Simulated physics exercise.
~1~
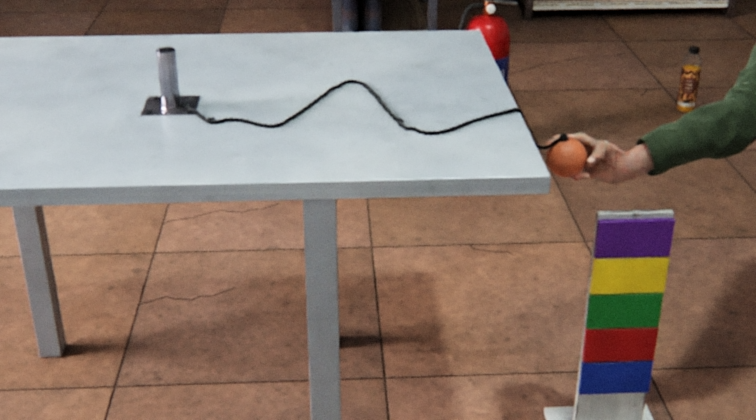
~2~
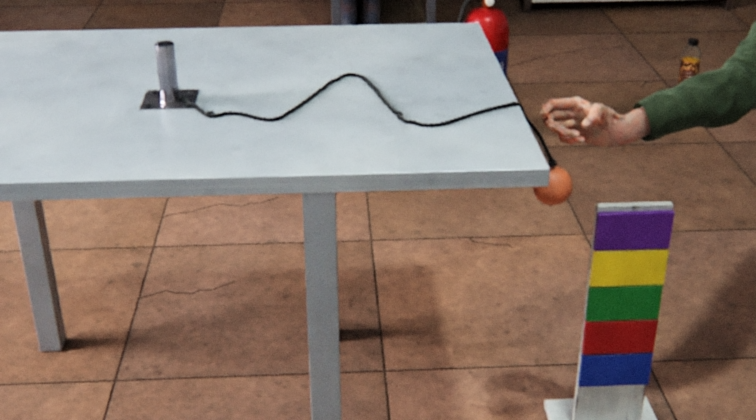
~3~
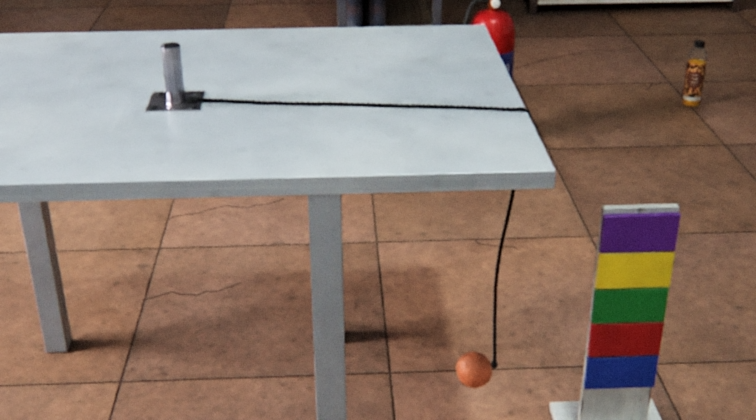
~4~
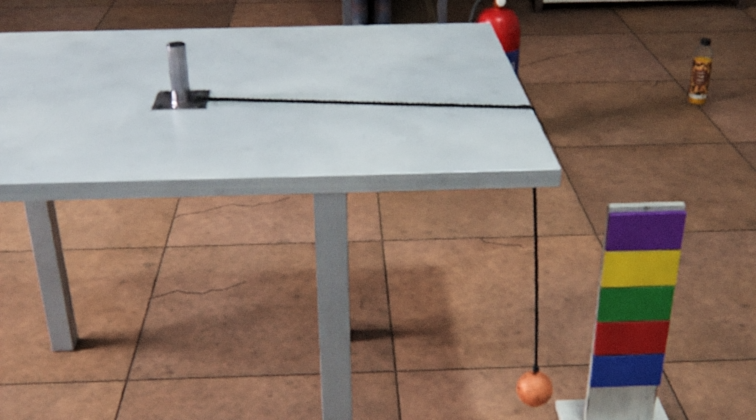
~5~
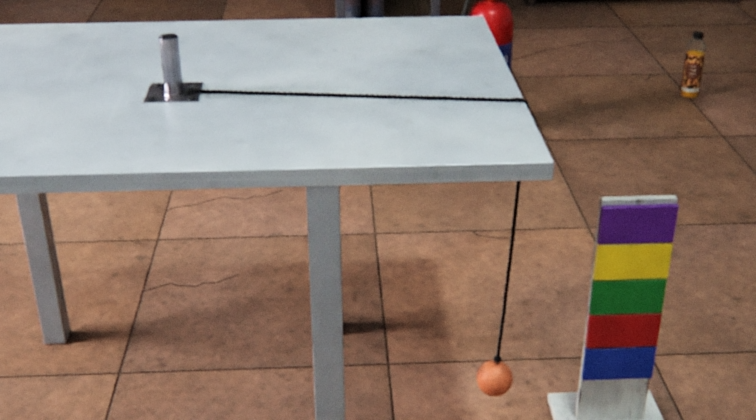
The video shows a hand releasing an orange ball tied to a dark cord that runs across a table to a metal post. The ball drops below the edge, pulling the cord straight, and swings gently right, then left, still hanging about level with the blue band on a striped stand.
